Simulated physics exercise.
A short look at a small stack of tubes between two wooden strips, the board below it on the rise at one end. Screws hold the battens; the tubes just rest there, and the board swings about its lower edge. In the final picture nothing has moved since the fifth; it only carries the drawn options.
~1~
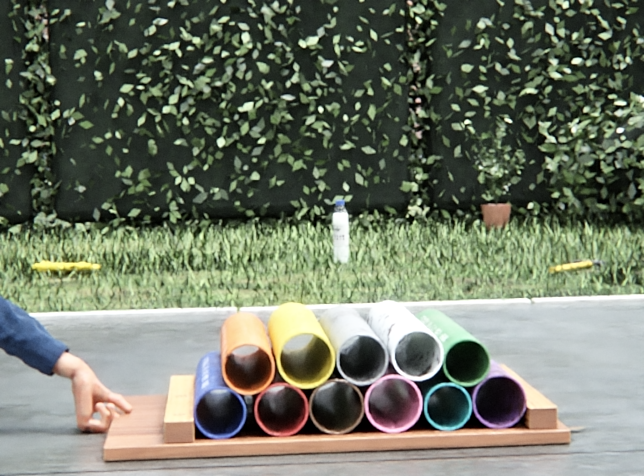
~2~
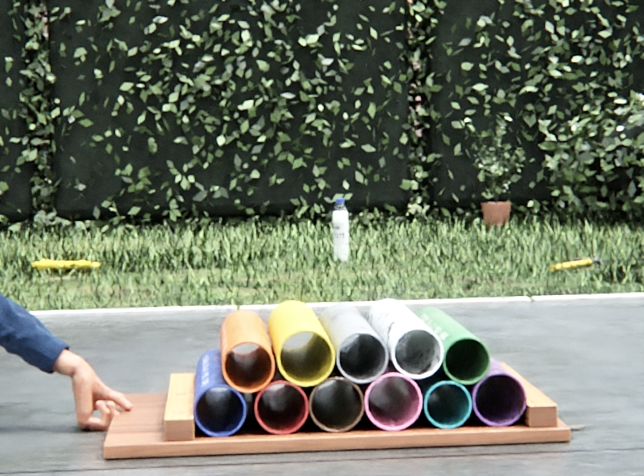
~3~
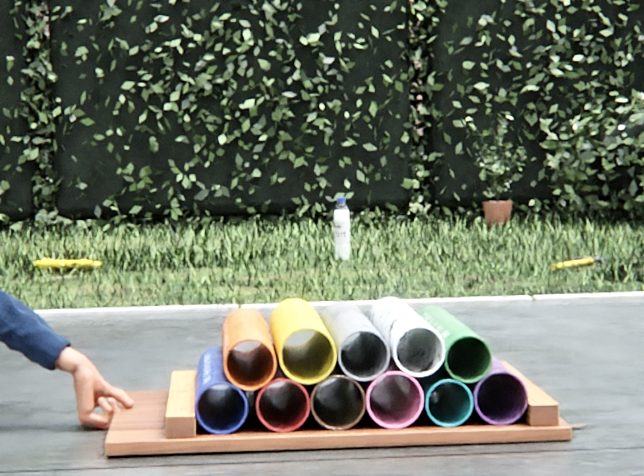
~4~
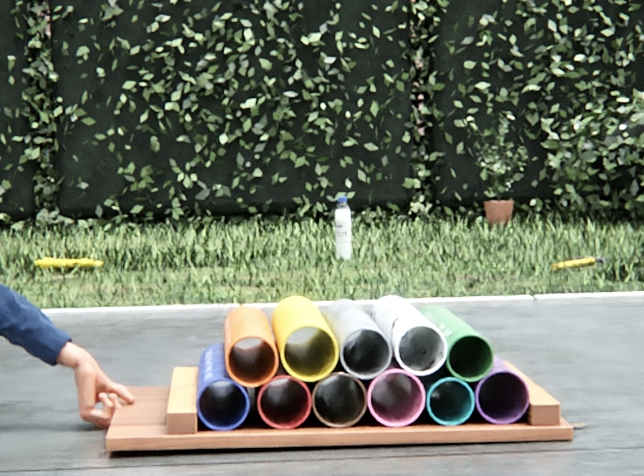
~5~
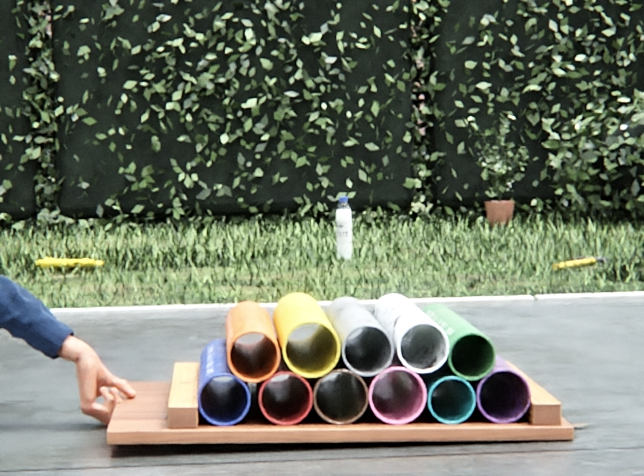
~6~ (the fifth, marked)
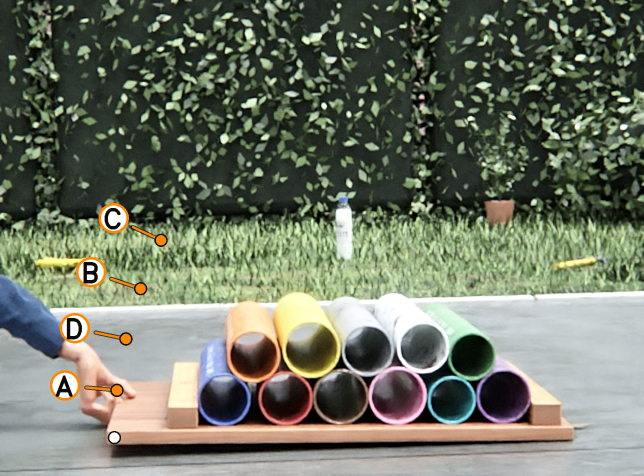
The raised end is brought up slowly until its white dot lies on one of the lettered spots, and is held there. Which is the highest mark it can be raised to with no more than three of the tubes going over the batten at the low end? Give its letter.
Stop at C.
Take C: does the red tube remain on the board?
Yes.
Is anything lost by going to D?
No, at D.
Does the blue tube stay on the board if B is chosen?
The blue tube: Yes.
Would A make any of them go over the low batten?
No, at A.
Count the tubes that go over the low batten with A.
With A, none.
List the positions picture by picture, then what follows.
Purple tube (499, 401); yellow tube (306, 360); green tube (467, 362), in the first frame.
Green tube (467, 360); orange tube (249, 367), in the second frame.
Board (330, 403); blue tube (221, 408); red tube (283, 405); purple tube (501, 398), in the third frame.
Board (331, 402); blue tube (223, 404); red tube (285, 403); turquoise tube (450, 402), in the fourth frame.
Board (332, 398); blue tube (224, 400); red tube (286, 399), in the fifth frame.
On the copy, A at (117, 390); B at (141, 289); C at (161, 240); D at (126, 339); the white dot at (115, 437).
On C. First, board at 16°.
Then, board at 27°.
Finally, board at 27°, two over the low batten (green, white).
By contrast, A none over the low batten; B two over the low batten (green, white); D none over the low batten.
